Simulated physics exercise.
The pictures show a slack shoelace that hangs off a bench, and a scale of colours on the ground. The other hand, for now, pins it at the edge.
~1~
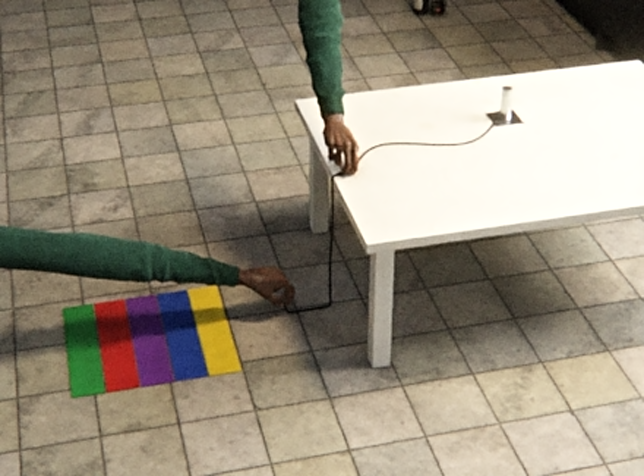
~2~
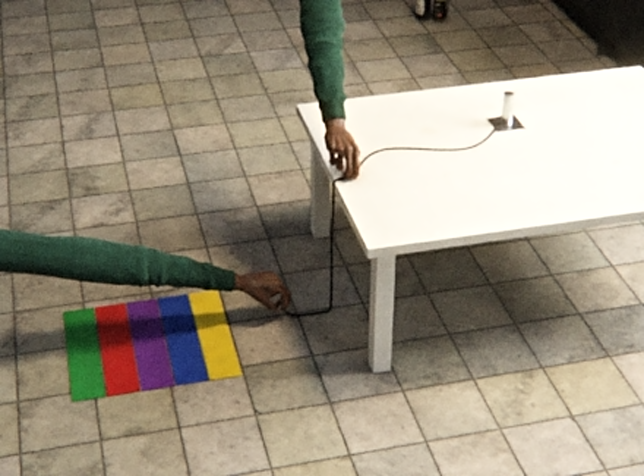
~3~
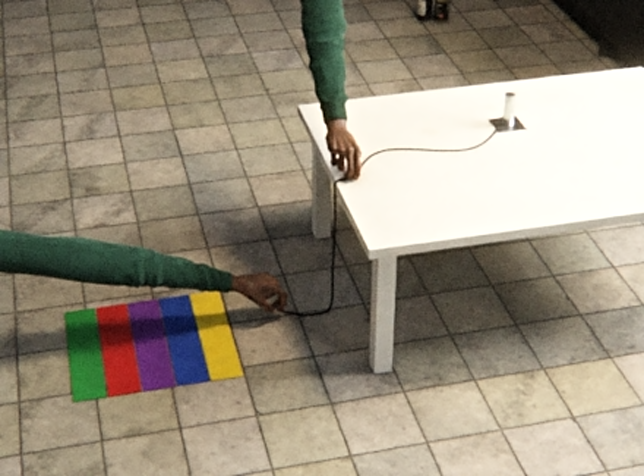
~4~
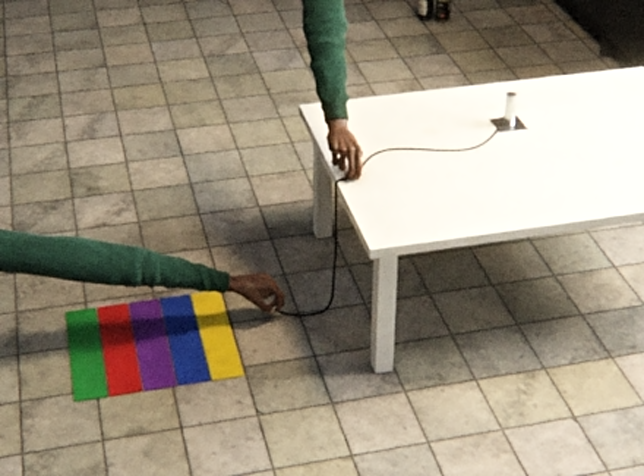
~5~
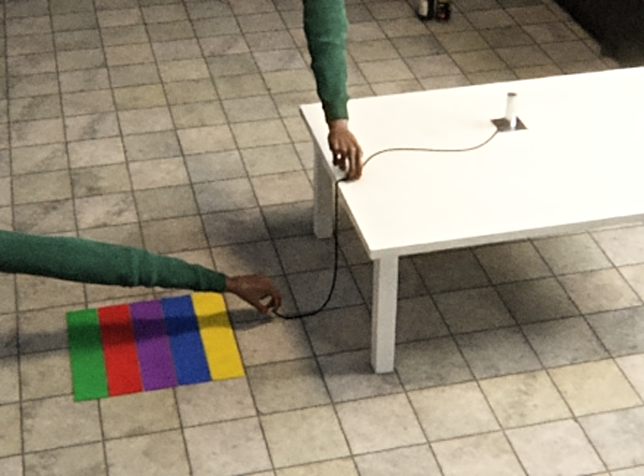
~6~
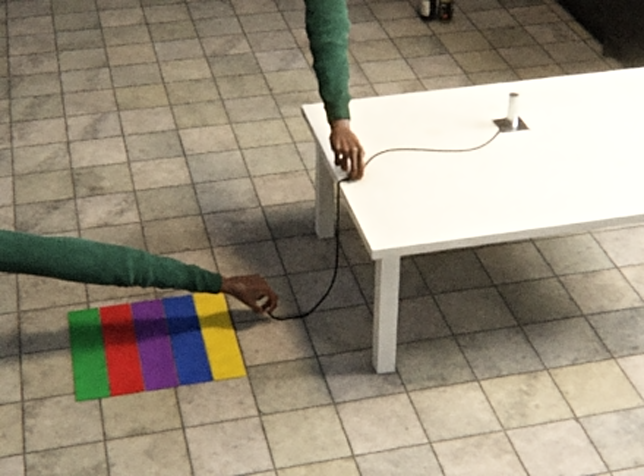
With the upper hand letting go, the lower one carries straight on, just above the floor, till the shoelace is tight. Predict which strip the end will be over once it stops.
I would say the purple strip.
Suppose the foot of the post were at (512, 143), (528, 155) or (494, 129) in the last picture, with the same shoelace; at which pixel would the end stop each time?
Per try, approx.: (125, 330); (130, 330); (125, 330).
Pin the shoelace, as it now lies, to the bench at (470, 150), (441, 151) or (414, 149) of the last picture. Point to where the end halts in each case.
They end up at (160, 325), (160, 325) and (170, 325).
Soon after, end near (202, 320); over yellow.
After that, end near (168, 325); over blue.
At the stop, end near (147, 328); over purple. It halts on the purple strip.
